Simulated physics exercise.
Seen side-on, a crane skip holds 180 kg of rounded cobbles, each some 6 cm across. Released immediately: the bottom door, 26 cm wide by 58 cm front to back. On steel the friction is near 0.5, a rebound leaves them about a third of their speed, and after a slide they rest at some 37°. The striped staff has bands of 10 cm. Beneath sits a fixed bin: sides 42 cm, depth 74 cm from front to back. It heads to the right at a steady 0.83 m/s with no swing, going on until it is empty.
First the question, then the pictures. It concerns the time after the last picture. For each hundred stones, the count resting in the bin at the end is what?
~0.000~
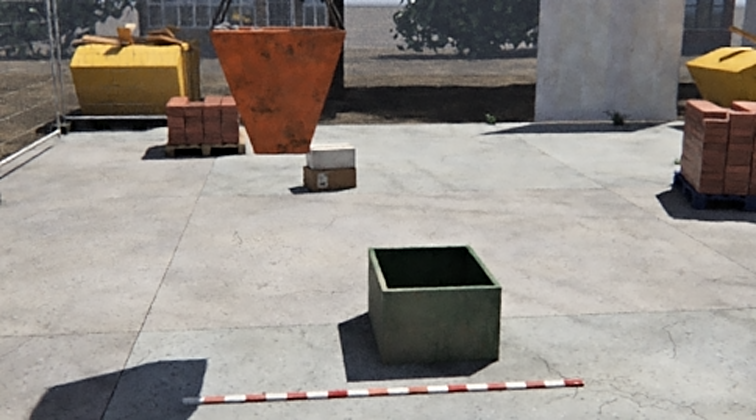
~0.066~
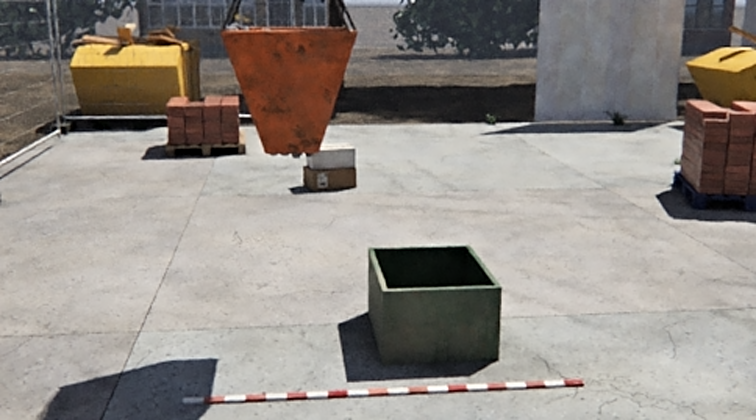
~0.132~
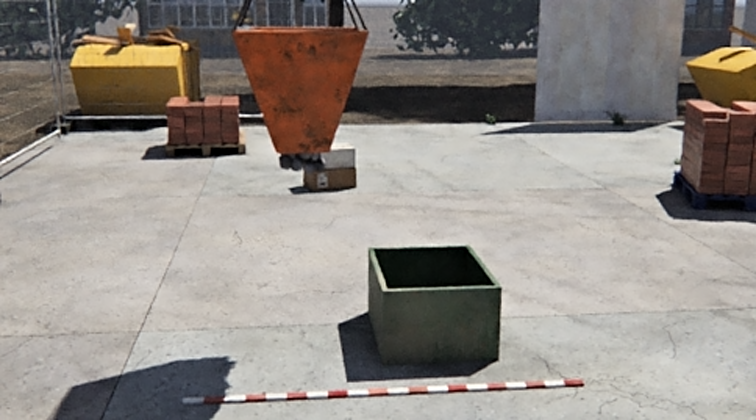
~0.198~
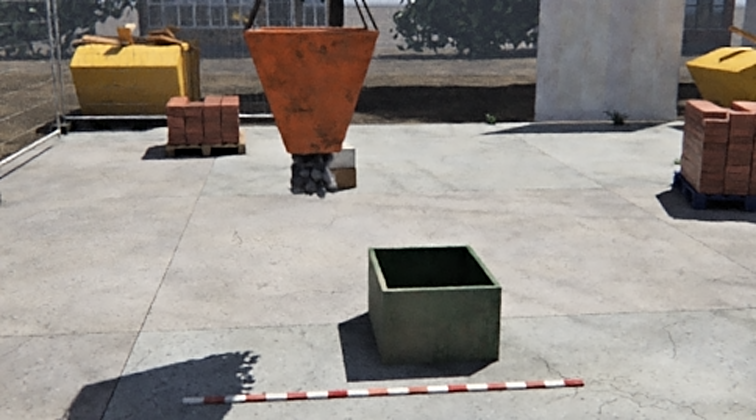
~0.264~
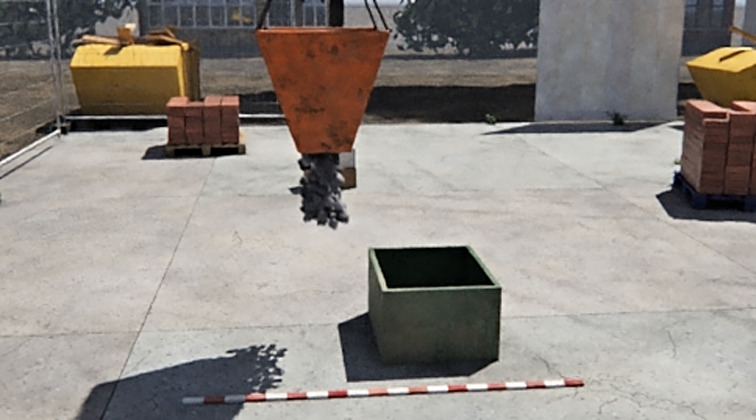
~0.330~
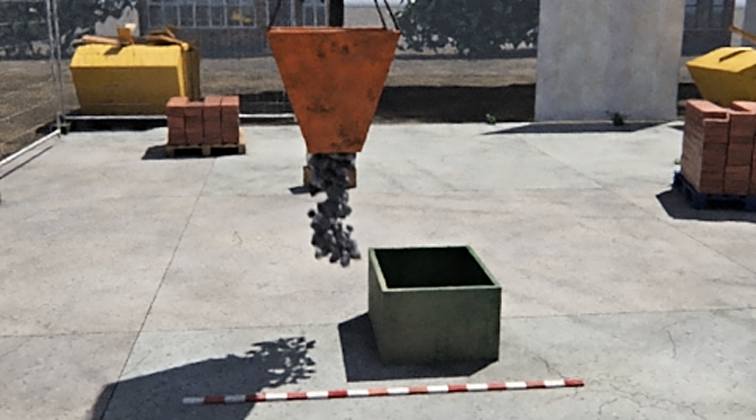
It is about 70.
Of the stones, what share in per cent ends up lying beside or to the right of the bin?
I'd put it at roughly 0 in a hundred.
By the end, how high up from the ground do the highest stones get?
36 cm.
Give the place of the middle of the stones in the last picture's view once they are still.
I'd point to close to (421, 316) in the last picture.
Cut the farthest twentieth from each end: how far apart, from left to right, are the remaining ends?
Some 100 cm from left to right.
After 0.7 s, 36 % in the crane skip, 36 % falling or lying left of the bin, 29 % falling or lying in the bin; the stones farthest right are at (426, 221).
After 1.1 s, 1 % in the crane skip, 28 % falling or lying left of the bin, 70 % falling or lying in the bin, 1 % falling or lying beside or right of the bin; the stones farthest right are at (474, 312).
After 1.7 s, 0 % in the crane skip, 28 % falling or lying left of the bin, 70 % falling or lying in the bin, 2 % falling or lying beside or right of the bin; the stones farthest right are at (548, 307).
After 2.6 s, 0 % in the crane skip, 28 % falling or lying left of the bin, 70 % falling or lying in the bin, 2 % falling or lying beside or right of the bin; the stones farthest right are at (592, 320).
After 4.5 s, 0 % in the crane skip, 28 % left of the bin, 70 % in the bin, 2 % beside or right of the bin; the stones farthest right are at (592, 320).
